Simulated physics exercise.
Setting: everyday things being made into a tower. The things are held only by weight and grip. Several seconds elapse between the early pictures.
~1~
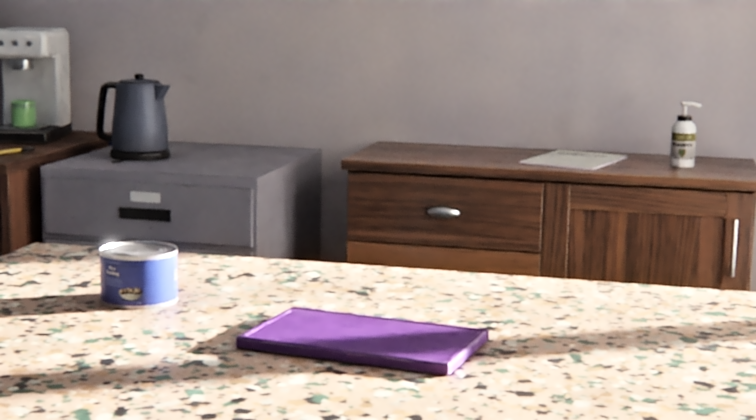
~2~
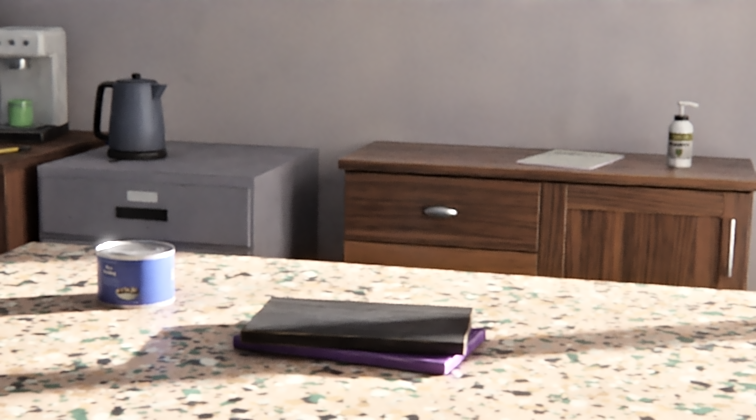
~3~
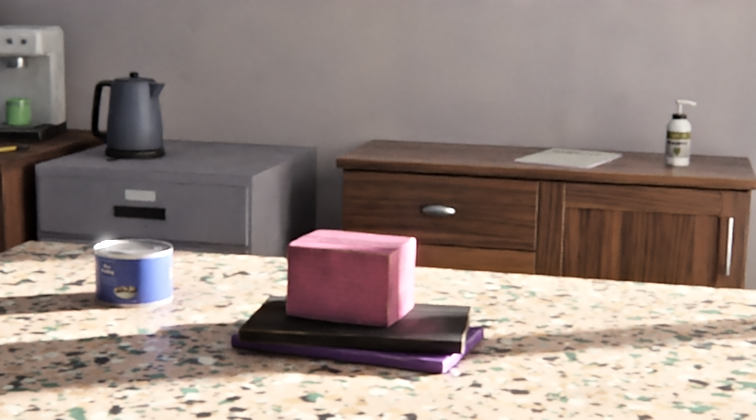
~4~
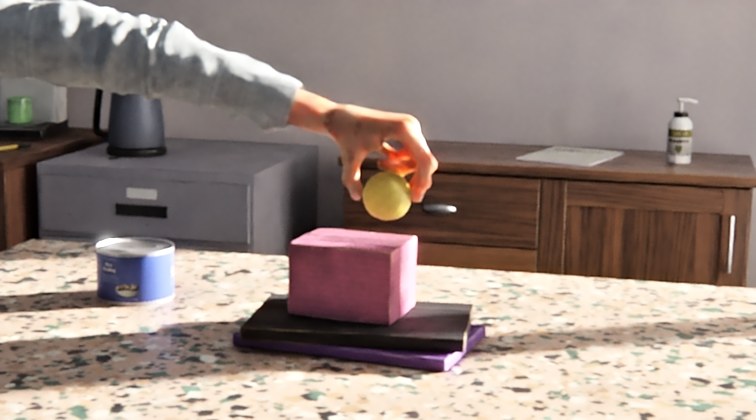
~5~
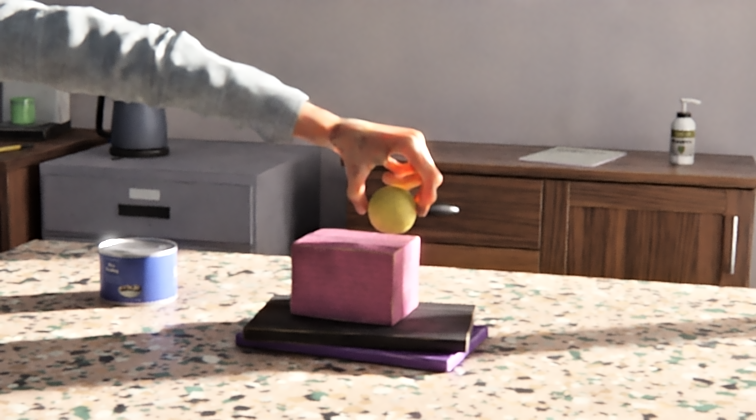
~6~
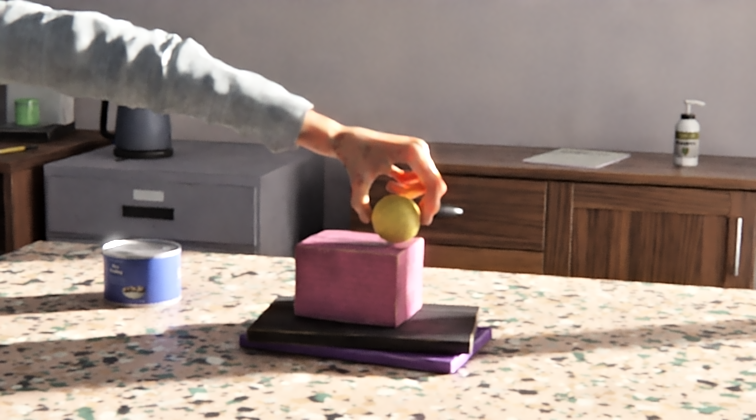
In the video, a black flat object and then a pink box appear stacked on a purple flat object on a speckled counter, beside a blue tub. A hand reaches in from the left and lowers a yellow lemon onto the box.
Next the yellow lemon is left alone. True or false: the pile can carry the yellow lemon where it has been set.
True.
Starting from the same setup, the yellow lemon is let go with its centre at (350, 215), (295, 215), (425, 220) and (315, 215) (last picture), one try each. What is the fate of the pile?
Result per try: First still standing, second toppled, third toppled, fourth still standing.
Then, 0.70 s later than the last frame, all is still.
Then, 1.50 s later than the last frame, yellow lemon resting near (396, 219).
When it is over, all 5 as before. End places, in pixels of the last picture, yellow lemon near (396, 219). The pile holds.
